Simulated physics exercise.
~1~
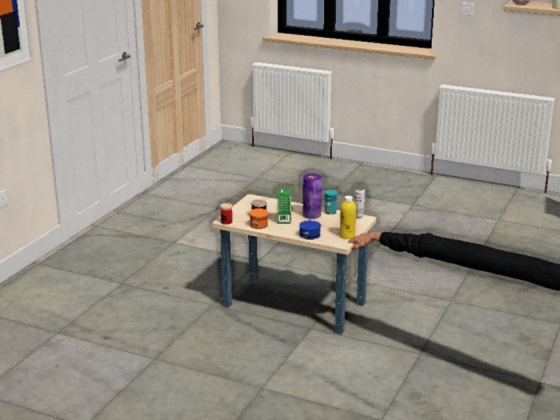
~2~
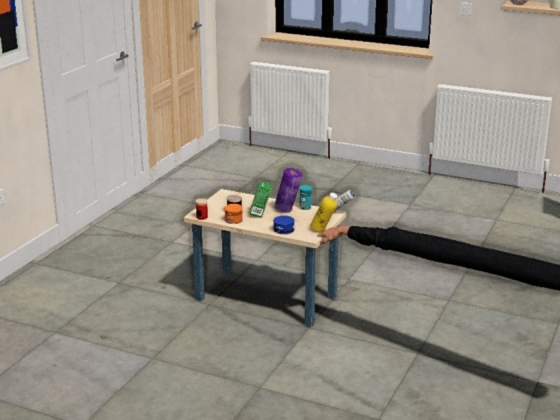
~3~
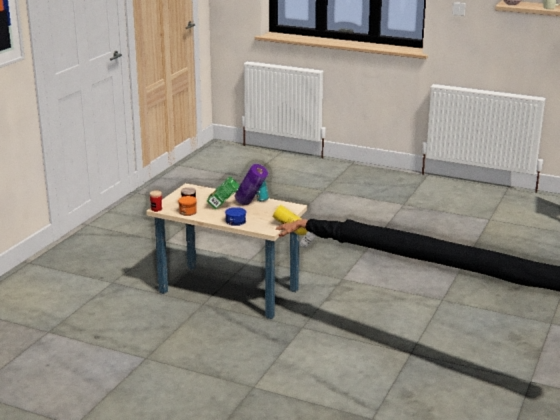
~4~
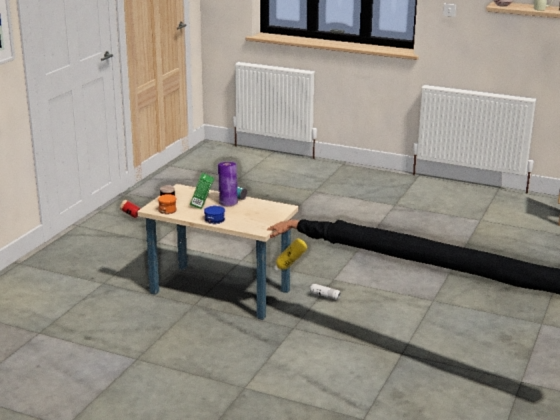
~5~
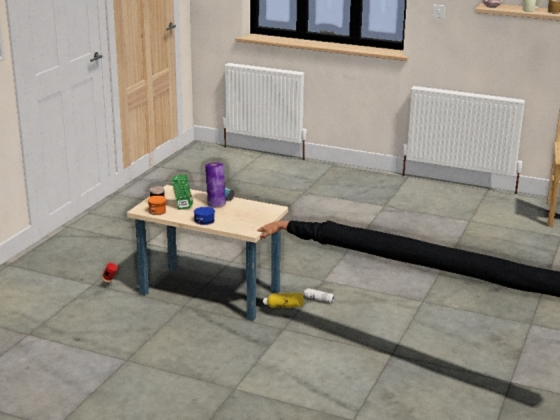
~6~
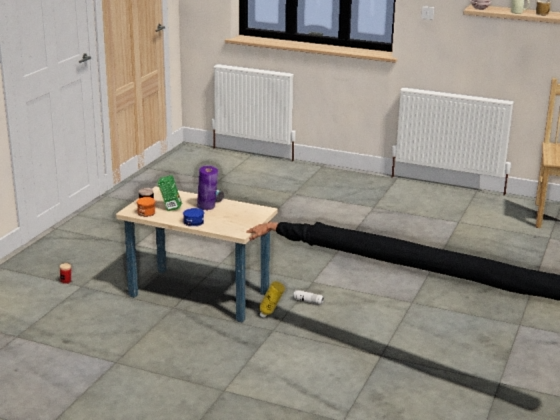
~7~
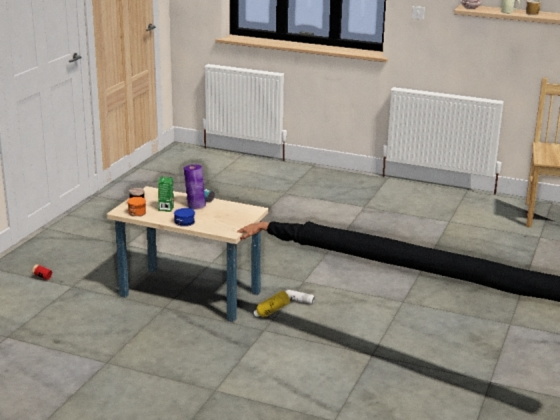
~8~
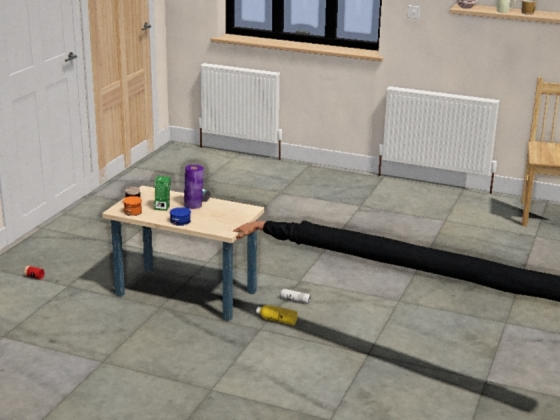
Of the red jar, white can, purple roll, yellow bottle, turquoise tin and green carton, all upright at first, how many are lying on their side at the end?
Four of them are lying on their side, namely the red jar, the white can and the yellow bottle on the floor, and the turquoise tin on the table.
